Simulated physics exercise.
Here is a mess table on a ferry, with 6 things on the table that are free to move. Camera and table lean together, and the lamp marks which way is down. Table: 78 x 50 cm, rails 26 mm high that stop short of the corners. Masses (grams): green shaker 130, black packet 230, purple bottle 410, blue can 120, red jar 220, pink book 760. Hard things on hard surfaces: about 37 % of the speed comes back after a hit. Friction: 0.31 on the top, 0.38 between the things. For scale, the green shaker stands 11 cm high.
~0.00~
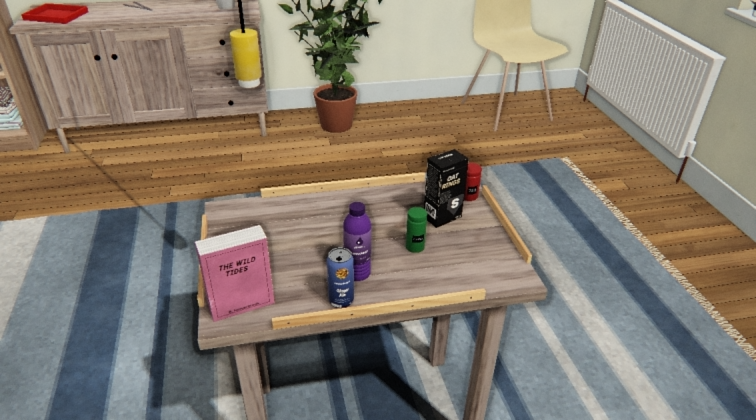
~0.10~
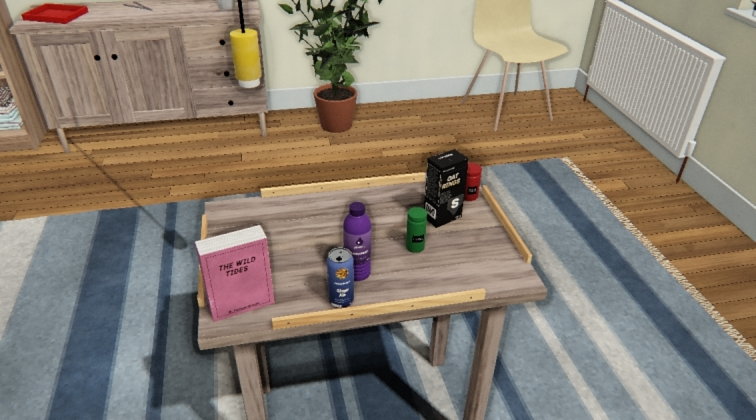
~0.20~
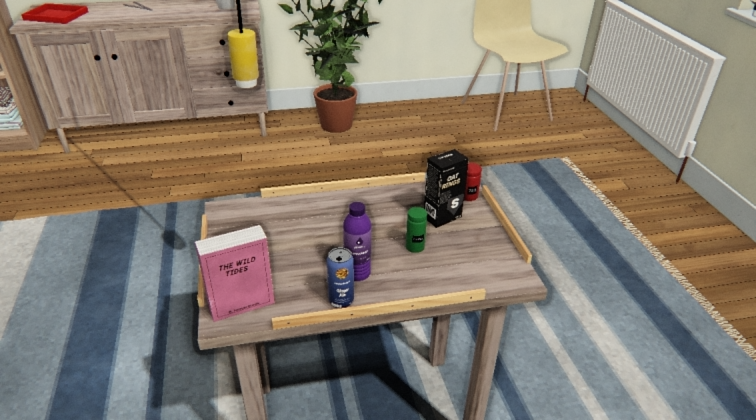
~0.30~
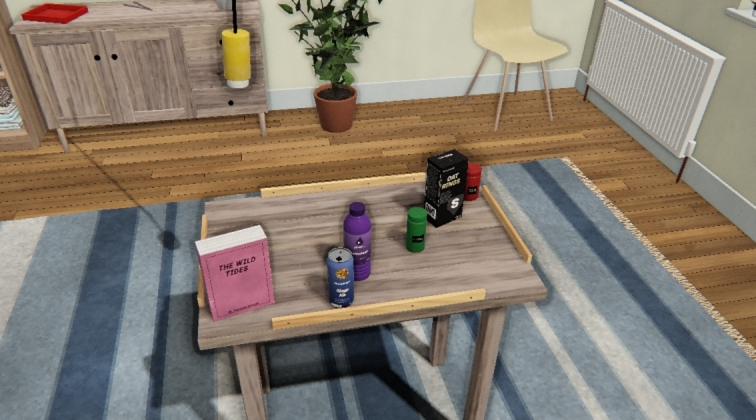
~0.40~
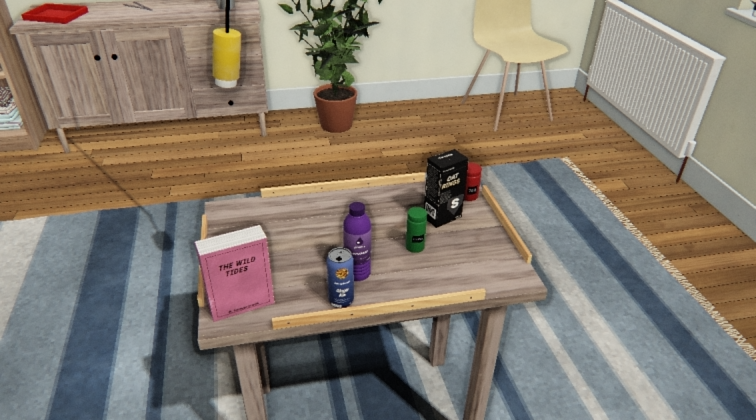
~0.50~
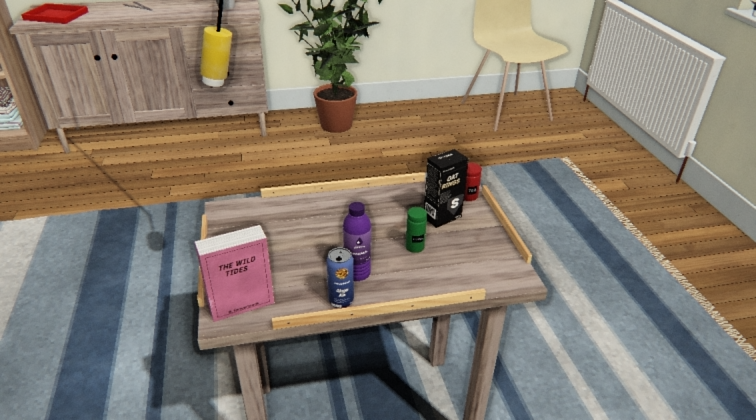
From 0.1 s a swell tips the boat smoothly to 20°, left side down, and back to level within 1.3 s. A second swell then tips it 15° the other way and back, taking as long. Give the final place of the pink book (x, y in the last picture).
Resting place of the pink book: (221, 276).
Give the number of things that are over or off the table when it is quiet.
0 of them.
After 0.80 s, floor tilted 20°, left side down.
After 0.90 s, floor tilted 17°, left side down; pink book moved 2 cm near (228, 275); black packet moved 2 cm; blue can moved 2 cm.
After 1.10 s, floor tilted 9°, left side down; pink book moved 3 cm near (221, 276); black packet moved 3 cm; green shaker moved 3 cm.
After 2.30 s, floor tilted 10°, right side down; pink book moved 3 cm near (221, 276); black packet moved 3 cm; green shaker moved 3 cm.
In the end (3.2 s), all 6 under 5 cm from the start. At the end, from the last picture's camera, pink book near (221, 276).
